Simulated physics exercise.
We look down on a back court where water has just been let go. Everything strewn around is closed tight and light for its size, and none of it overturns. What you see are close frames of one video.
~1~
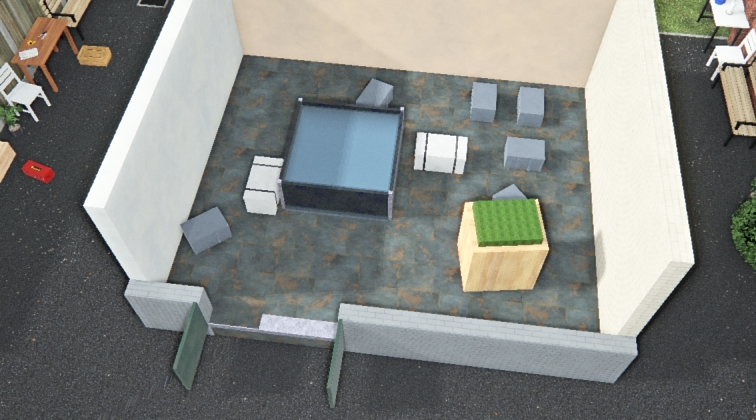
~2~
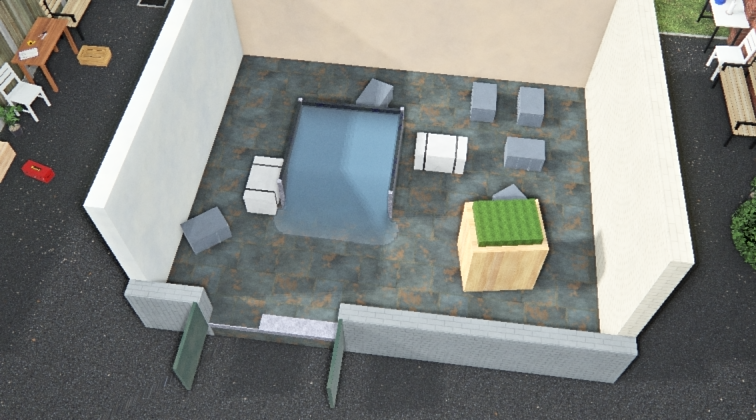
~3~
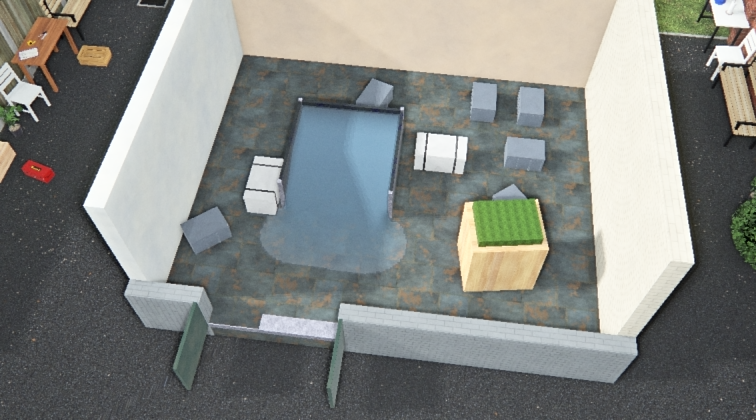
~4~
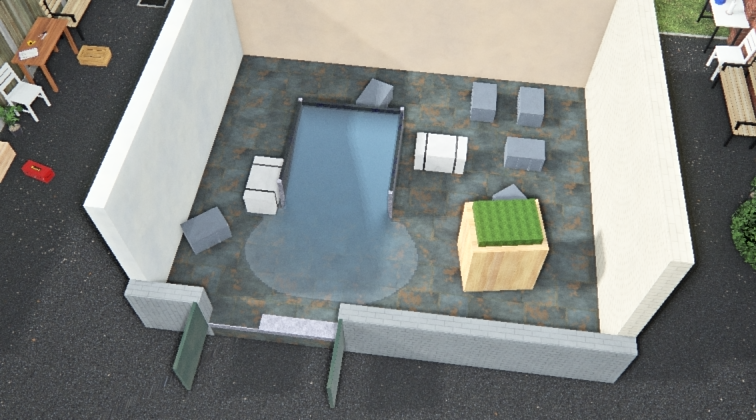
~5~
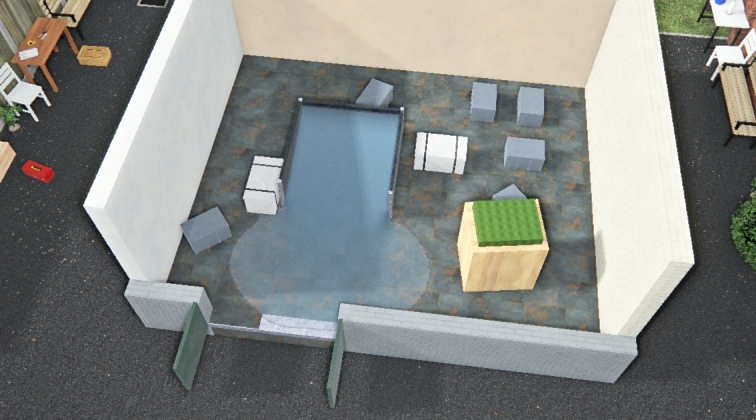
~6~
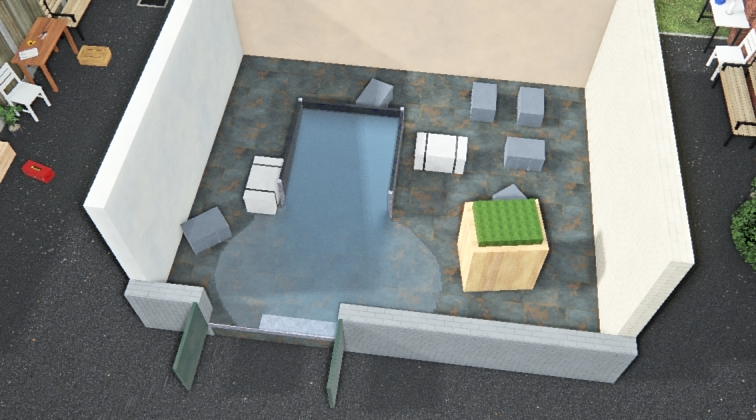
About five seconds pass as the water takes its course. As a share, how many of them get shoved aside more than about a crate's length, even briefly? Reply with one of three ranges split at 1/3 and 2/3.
Under 1/3.
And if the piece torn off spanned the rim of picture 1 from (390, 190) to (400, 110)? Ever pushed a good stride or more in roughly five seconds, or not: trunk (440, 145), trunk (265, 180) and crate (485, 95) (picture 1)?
Lab note - in sequence: Made it that far; never that far; made it that far.
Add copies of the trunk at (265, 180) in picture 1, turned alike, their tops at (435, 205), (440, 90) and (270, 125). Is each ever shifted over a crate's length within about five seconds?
Listed in sequence, the answers are remains nearby, remains nearby and remains nearby.
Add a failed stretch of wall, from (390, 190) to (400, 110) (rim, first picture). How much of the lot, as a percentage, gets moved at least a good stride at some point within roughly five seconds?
Near 80 in a hundred.
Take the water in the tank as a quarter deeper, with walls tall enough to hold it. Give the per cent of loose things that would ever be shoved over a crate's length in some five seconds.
Share displaced: Approx. 10 percent.
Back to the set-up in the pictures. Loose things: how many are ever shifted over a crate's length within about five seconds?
My count comes to 0.
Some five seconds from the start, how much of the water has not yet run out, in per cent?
It comes out at 52 parts in a hundred.
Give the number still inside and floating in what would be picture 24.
The answer is 0.
A moment on, 0 of 8 are well off their spots; 0 afloat.
Next, 0 of 8 are well off their spots; 0 afloat.
Later, 0 of 8 are well off their spots; 0 afloat.
In the end, 0 of 8 are well off their spots, and 0 have been at some point; 0 afloat.
